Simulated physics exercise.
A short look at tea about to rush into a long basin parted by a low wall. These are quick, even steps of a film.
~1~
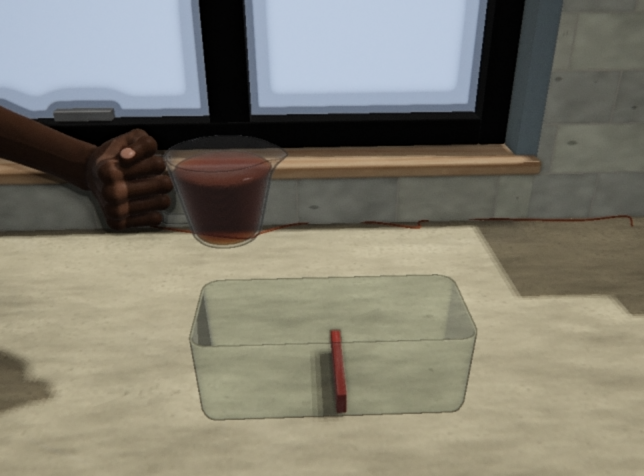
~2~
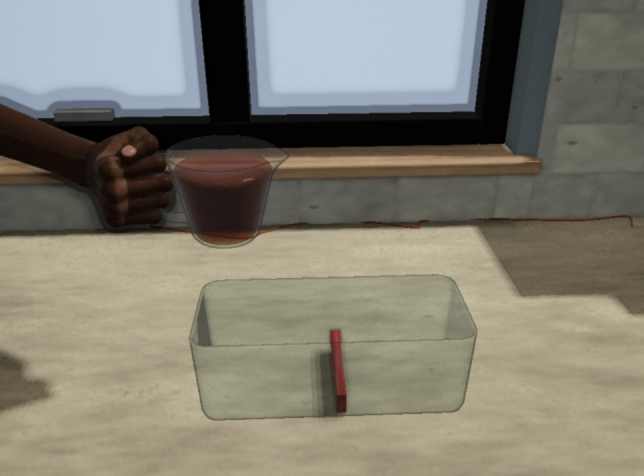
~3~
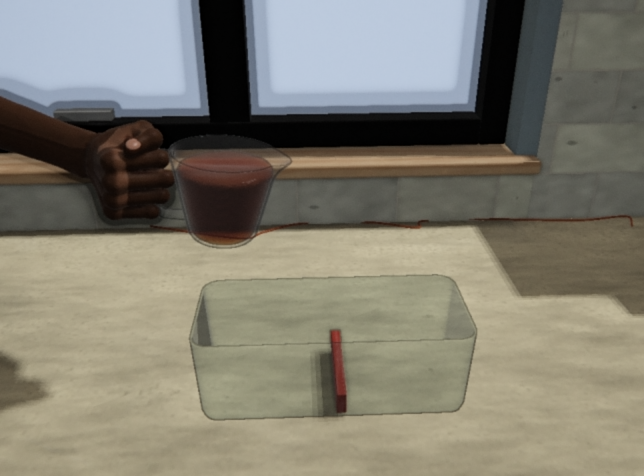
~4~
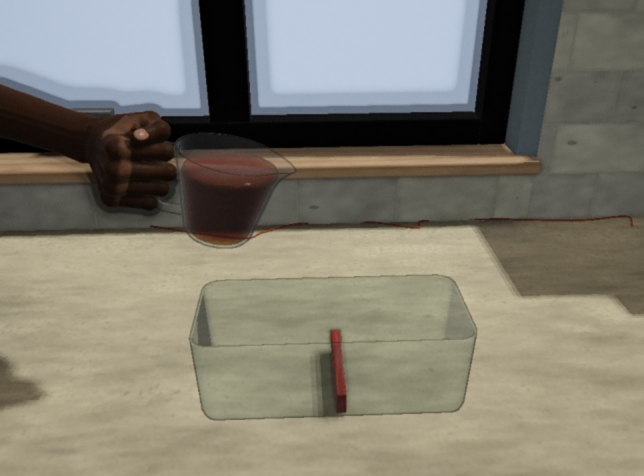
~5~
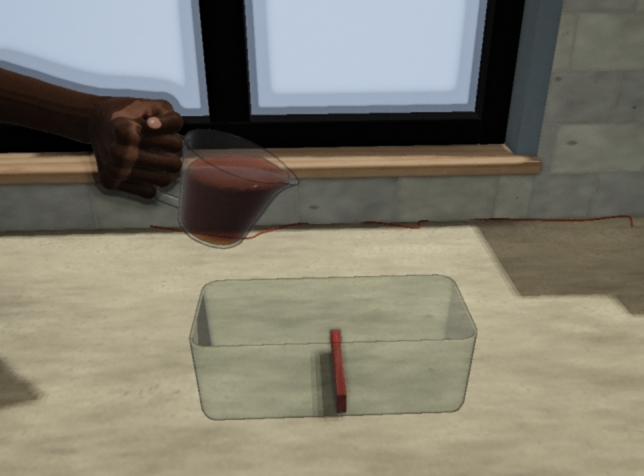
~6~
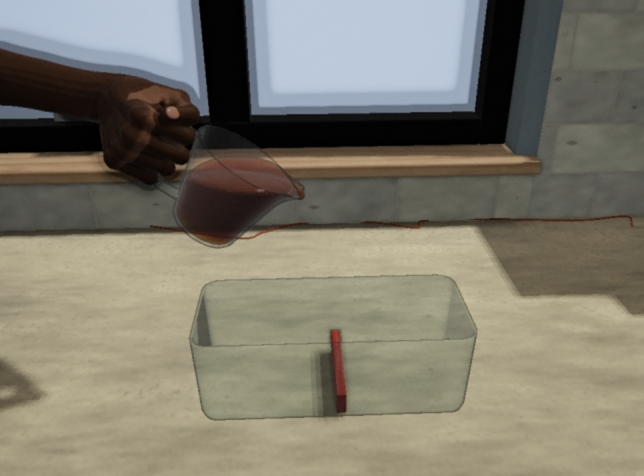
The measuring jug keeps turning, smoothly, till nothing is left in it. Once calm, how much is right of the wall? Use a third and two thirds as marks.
The share right of the wall is between a third and two thirds.
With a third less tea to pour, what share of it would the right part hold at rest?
About 15 per cent.
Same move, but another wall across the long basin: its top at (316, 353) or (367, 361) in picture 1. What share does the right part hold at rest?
The first gives 70 %, the second 15 %.
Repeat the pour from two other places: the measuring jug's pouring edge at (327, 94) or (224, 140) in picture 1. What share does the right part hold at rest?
First some 80, then 20 per cent.
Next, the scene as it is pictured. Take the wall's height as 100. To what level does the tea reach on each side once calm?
Left: 40 %. Right: 40 %.
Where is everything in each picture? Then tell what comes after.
The first frame shows tilt 0°; pouring edge (288, 153); surface from (174, 165) to (273, 164); the long basin's rim runs from (197, 313) to (465, 305); the wall's top is at (338, 361).
The second frame shows tilt 2°; pouring edge (289, 155); surface from (174, 164) to (273, 164).
The third frame shows tilt 6°; pouring edge (292, 160); surface from (177, 163) to (275, 166).
The fourth frame shows tilt 14°; pouring edge (297, 169); surface from (182, 162) to (280, 168).
The fifth frame shows tilt 24°; pouring edge (300, 181); surface from (186, 167) to (290, 173).
The sixth frame shows tilt 35°; pouring edge (301, 196); surface from (187, 175) to (295, 185); 3 per cent is over the edge.
A moment on, the tilt is 102° and 30 per cent is still to pour, 8 is left of the wall and 28 right of it.
Next, the tilt is 113° and 1 per cent is still to pour, 55 is left of the wall and 39 right of it.
Then the tilt is 113° and 0 per cent is still to pour, 55 is left of the wall and 42 right of it.
Later the tilt is 113° and 0 per cent is still to pour, 55 is left of the wall and 43 right of it.
In the end 55 per cent lies left of the wall, 43 right of it and 3 outside.
